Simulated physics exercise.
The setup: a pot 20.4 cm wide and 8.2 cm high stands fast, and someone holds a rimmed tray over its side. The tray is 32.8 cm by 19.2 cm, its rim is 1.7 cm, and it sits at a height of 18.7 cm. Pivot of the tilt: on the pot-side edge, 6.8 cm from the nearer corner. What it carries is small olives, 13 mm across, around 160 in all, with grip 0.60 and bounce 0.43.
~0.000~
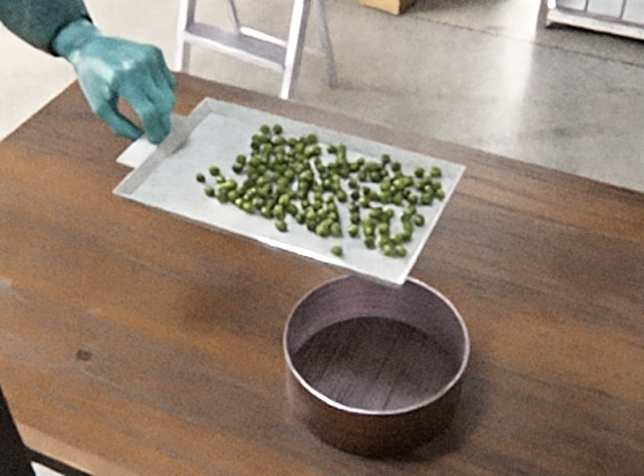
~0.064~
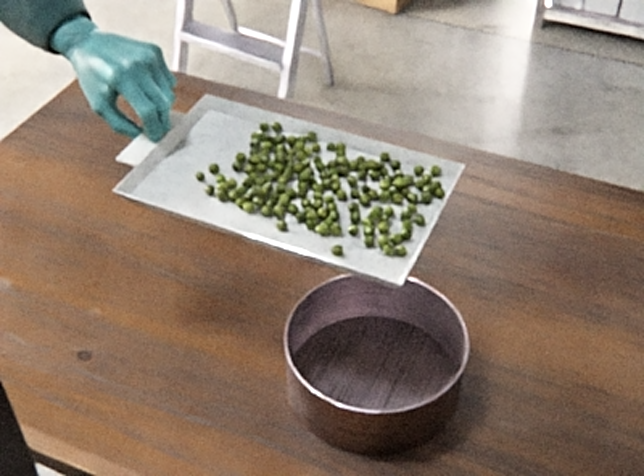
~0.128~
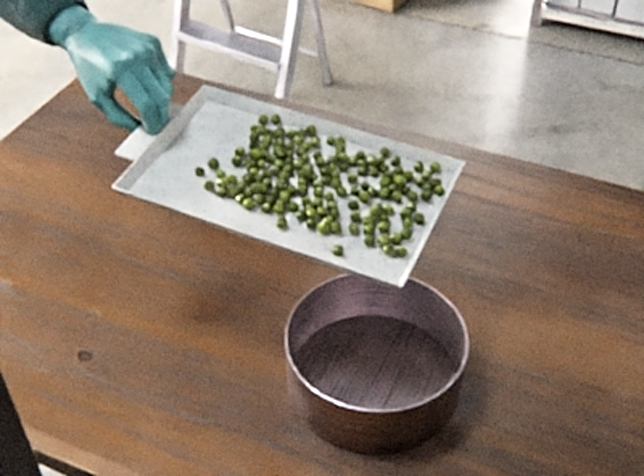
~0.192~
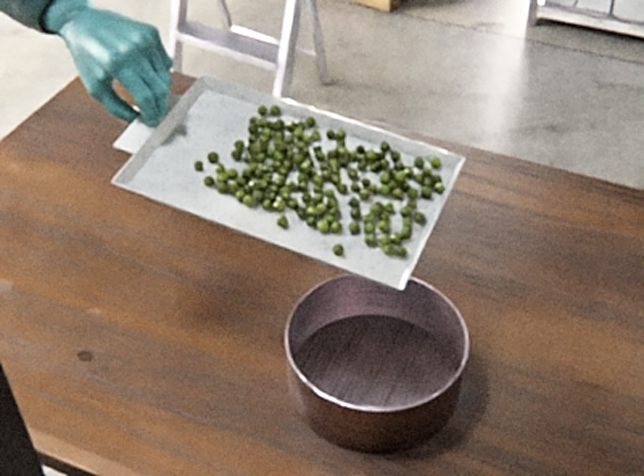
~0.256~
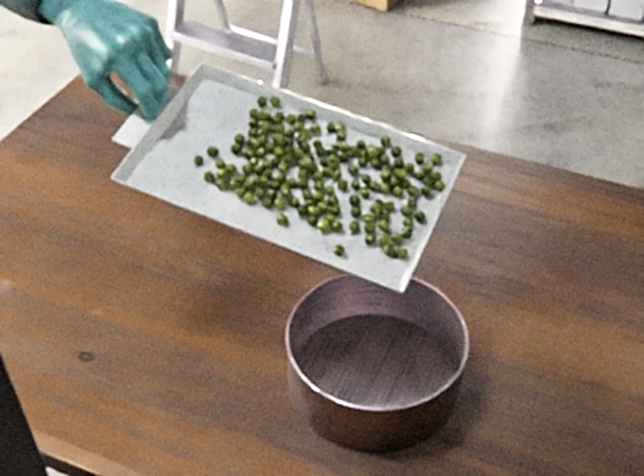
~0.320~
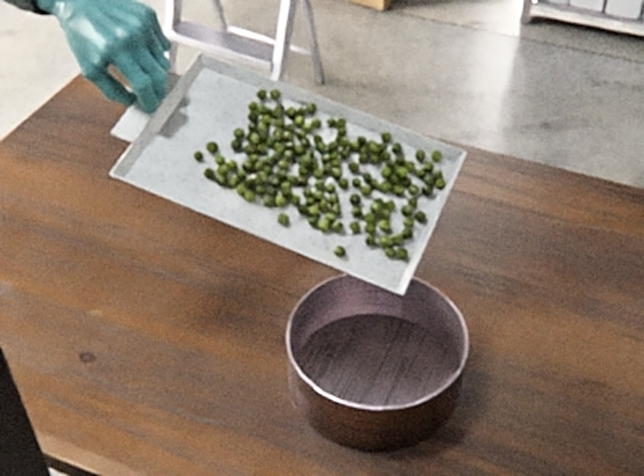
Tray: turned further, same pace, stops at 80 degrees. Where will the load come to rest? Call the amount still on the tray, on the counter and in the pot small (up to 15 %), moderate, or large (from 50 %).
At the end, tray: Small, counter: Small, pot: Large.
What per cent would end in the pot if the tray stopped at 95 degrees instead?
Share in the pot: Around 95 %.
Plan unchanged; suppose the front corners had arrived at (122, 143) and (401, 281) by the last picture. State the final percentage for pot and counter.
You'd end with pot at 85 and counter at 15.
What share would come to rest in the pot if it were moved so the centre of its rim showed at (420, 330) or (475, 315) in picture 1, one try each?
That gives roughly 80 per cent and then 15 per cent.
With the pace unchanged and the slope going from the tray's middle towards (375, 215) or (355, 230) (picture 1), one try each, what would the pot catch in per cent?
Roughly 35 per cent on the first try and 80 per cent on the second.
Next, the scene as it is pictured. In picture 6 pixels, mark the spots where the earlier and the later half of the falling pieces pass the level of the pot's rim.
First near (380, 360), later near (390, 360).
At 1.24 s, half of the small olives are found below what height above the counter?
The halfway mark is near 22 cm.
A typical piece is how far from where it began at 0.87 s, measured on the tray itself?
It has moved some 7 cm from its start.
After 0.87 s, tilt 46 degrees; the tray holds 100 %, the pot 0 %.
After 1.24 s, tilt 66 degrees; the tray holds 95 %, the pot 0 %.
After 1.69 s, tilt 80 degrees; the tray holds 5 %, the pot 90 %.
In the end, at 2.5 s, tray 0 %, counter 5 %, pot 95 %.
